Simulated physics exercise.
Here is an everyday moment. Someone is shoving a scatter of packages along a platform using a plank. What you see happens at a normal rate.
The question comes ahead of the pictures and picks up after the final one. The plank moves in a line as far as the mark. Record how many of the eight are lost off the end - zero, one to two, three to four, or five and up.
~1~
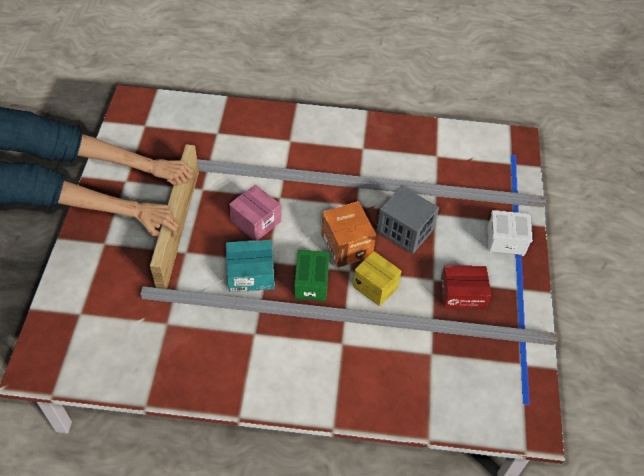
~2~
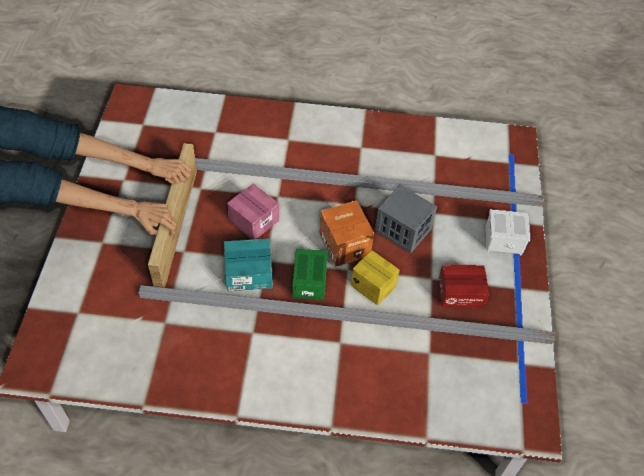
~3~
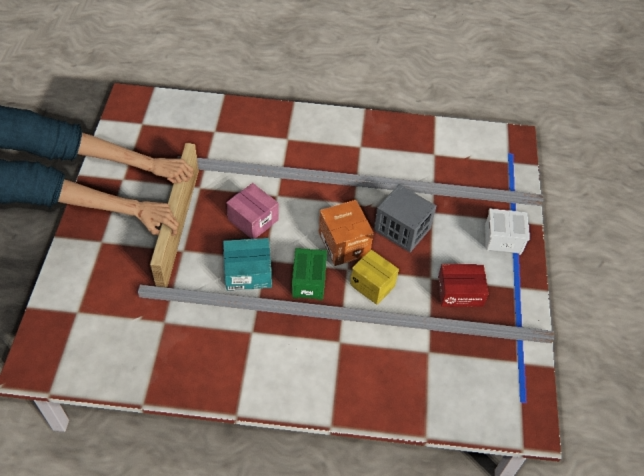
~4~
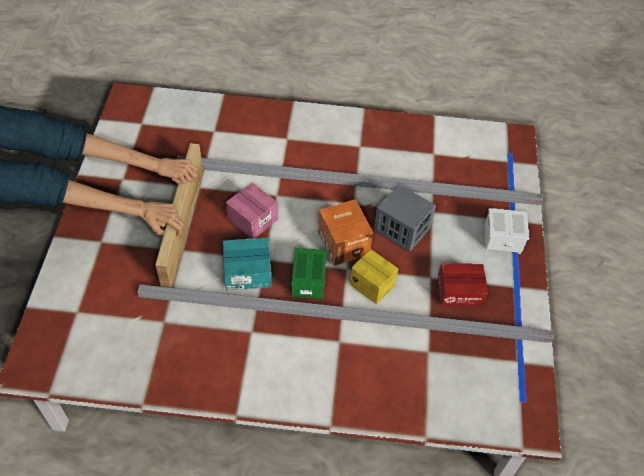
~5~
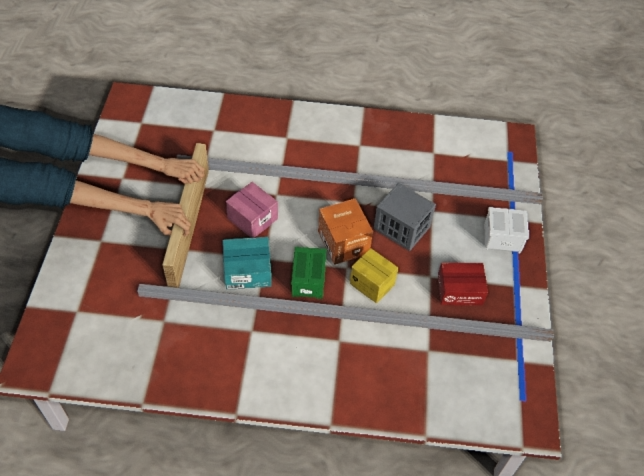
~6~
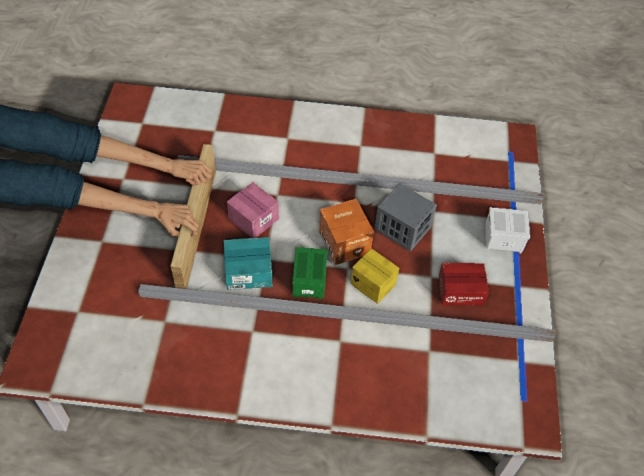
Lost off the end: Five and up.
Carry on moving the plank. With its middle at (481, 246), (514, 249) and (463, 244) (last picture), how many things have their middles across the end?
3, 6 and 3.
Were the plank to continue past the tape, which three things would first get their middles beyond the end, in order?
Order, earliest first: The red parcel, next the white tote, last the yellow box.
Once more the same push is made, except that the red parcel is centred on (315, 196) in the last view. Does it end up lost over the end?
It is safe.
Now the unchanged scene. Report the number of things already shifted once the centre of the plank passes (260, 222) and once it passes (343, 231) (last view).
At that stage 3; at the next, 7.
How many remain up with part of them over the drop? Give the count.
You'd get 2.
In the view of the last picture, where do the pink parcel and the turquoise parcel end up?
You'll see the pink parcel at (537, 229), with the turquoise parcel at (545, 303).
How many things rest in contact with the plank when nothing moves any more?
2.
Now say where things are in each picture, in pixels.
The first picture shows white tote (509, 233); red parcel (465, 287); grey crate (407, 220); plank (176, 215); tape (519, 266).
The second picture shows red parcel (463, 286); plank (174, 214).
The third picture shows grey crate (405, 218); yellow box (374, 277).
The fourth picture shows white tote (506, 231); orange box (345, 232).
The fifth picture shows red parcel (462, 284); turquoise parcel (247, 263).
The sixth picture shows white tote (506, 231); red parcel (463, 284); grey crate (405, 217); plank (195, 215); tape (517, 262).
Soon after, none off yet; white tote at rest near (506, 231); red parcel at rest near (463, 284); grey crate at rest near (405, 217).
Then, none off yet; white tote moved a little near (523, 228); red parcel moved well along near (541, 294); grey crate moved well along near (478, 220).
By the end, the number that fall off is five or more; fallen, green tote, orange box, yellow box, grey crate, red parcel and white tote.
